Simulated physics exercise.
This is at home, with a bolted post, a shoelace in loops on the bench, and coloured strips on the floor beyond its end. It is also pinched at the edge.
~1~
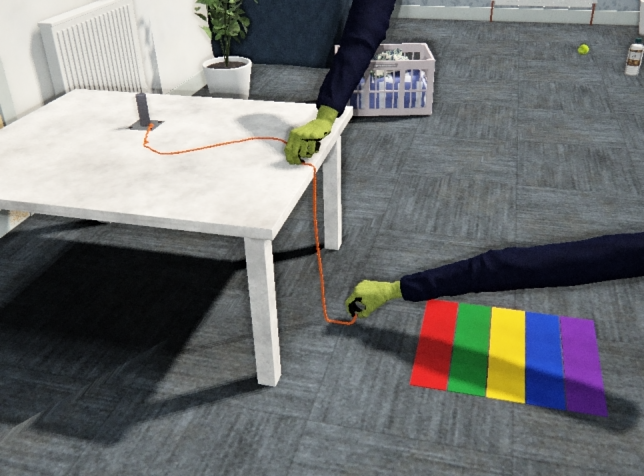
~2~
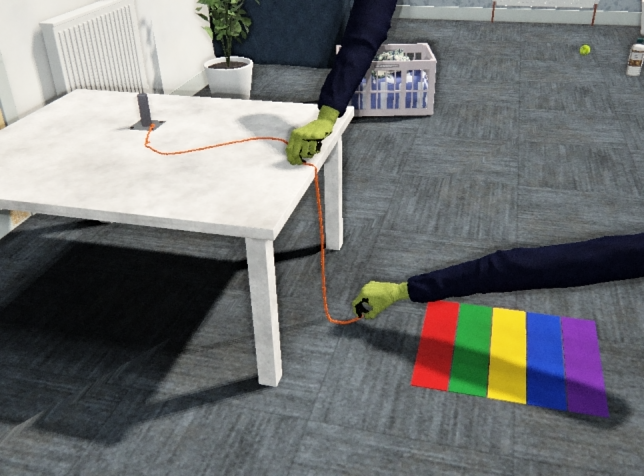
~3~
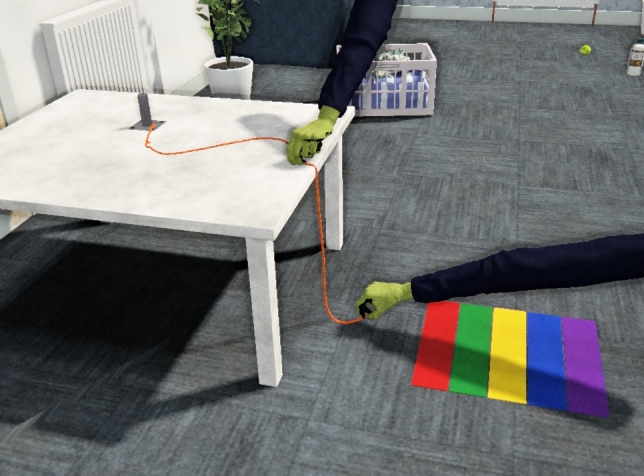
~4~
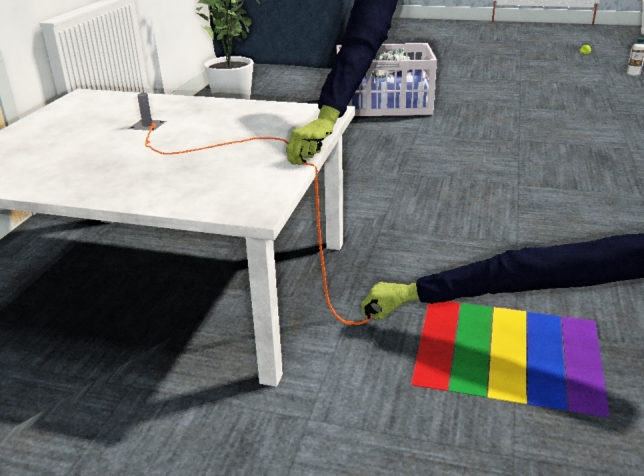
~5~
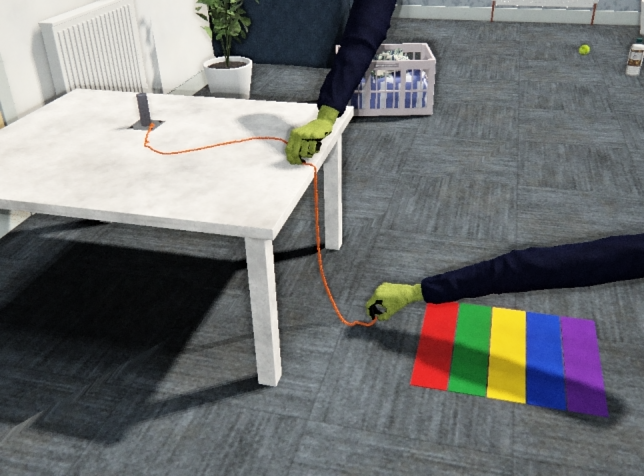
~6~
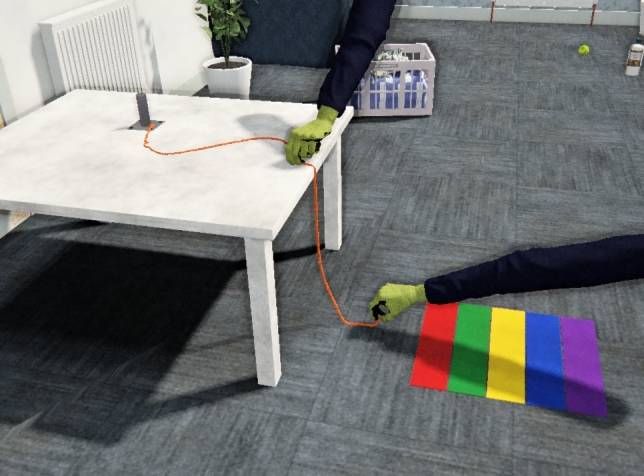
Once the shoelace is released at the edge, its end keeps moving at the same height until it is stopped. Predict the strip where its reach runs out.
Its reach runs out at the purple strip.
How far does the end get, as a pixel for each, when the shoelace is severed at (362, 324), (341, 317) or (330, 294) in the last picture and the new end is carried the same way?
About (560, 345), then (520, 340), then (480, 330).
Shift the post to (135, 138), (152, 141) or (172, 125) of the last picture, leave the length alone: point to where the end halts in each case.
(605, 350), (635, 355) and (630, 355), in that order.
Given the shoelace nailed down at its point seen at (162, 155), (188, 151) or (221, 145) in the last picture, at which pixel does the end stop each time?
That would be (535, 340) for the first, (535, 340) for the second and (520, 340) for the third.
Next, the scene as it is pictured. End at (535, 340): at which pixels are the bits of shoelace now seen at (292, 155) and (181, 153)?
They sit at (342, 209) and (242, 140), in that order.
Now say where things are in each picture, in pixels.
End (356, 315); red (431, 370); green (468, 375); yellow (506, 381); blue (545, 387); purple (585, 394), in the first frame.
End (363, 316); shoelace through (147, 138) (191, 151) (264, 139) (299, 163) (322, 231) (325, 296), in the second frame.
End (366, 316), in the third frame.
End (372, 317); shoelace through (147, 138) (191, 151) (265, 138) (300, 163) (319, 230) (327, 296), in the fourth frame.
End (376, 317), in the fifth frame.
End (379, 318); shoelace through (146, 139) (190, 151) (263, 139) (299, 163) (317, 231) (331, 296), in the sixth frame.
Early on, end near (535, 340); over blue.
Midway, end near (571, 345); over purple.
At the end of the slack, end near (593, 348); over purple. Over purple.
